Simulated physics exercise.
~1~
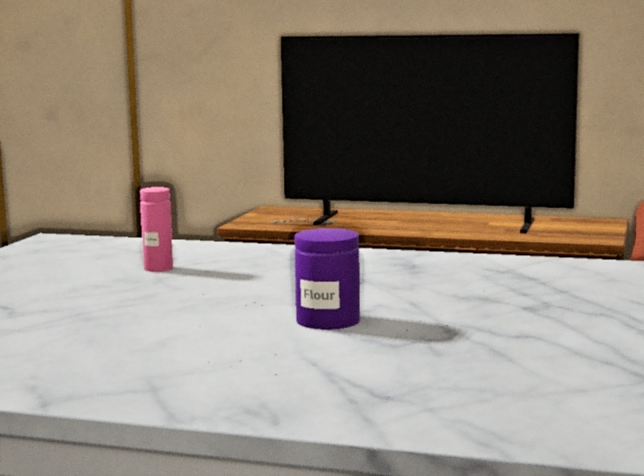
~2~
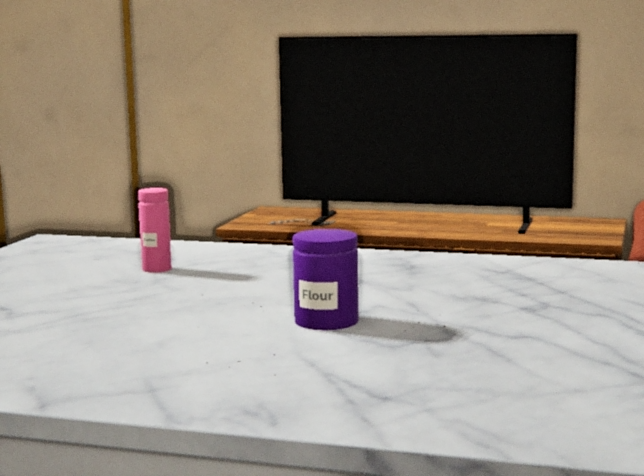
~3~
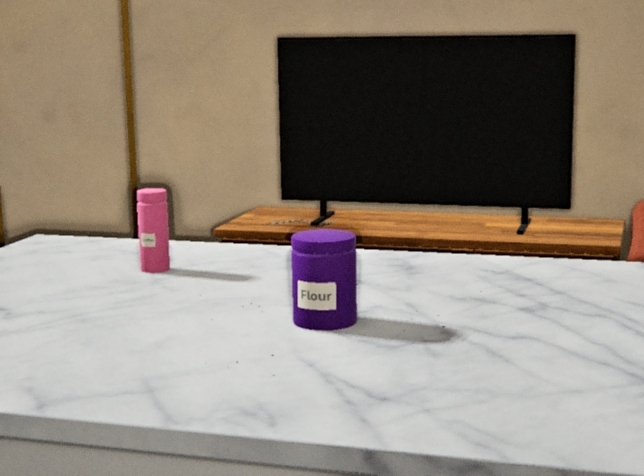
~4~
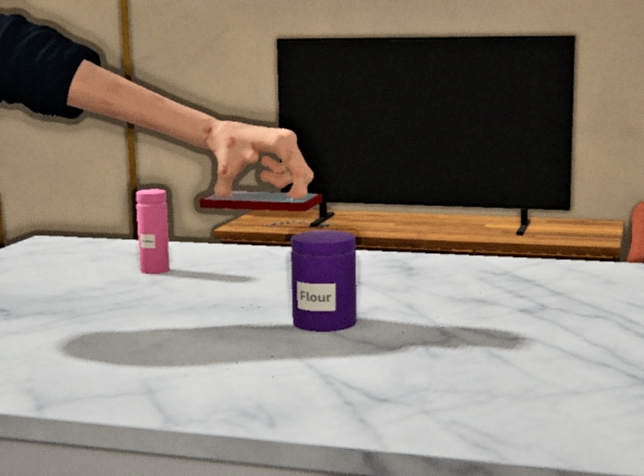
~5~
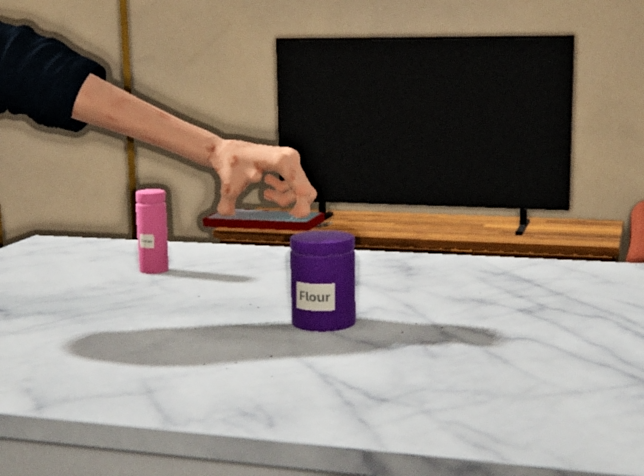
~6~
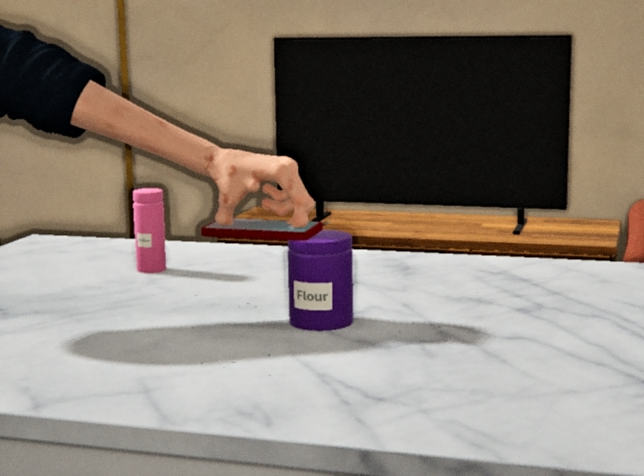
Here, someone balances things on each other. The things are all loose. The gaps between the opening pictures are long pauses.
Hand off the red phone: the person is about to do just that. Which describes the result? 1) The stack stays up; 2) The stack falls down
The stack falls down.
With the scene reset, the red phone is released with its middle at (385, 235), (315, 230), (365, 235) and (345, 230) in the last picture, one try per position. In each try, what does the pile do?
Try 1: Falls over. Try 2: Stable. Try 3: Falls over. Try 4: Stable.
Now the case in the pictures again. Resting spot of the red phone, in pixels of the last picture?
End position in the final view: Approximately (273, 268).
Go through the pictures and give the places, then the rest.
In the first frame, the last thing is not in view yet; purple jar (327, 278).
In the second frame, the last thing is not in view yet; purple jar (326, 279).
In the third frame, the last thing is not in view yet; purple jar (324, 279).
In the fourth frame, coming down; red phone (261, 201); purple jar (324, 280).
In the fifth frame, coming down; red phone (265, 219); purple jar (323, 280).
In the sixth frame, set down, still held; red phone (262, 229); purple jar (321, 279).
Then, 0.30 s after the last picture, red phone now fallen.
Then, 1.40 s after the last picture, nothing new.
At rest, fallen, red phone; the other 2 in place. Seen from the same camera at the end, red phone near (273, 268). The pile gives way.
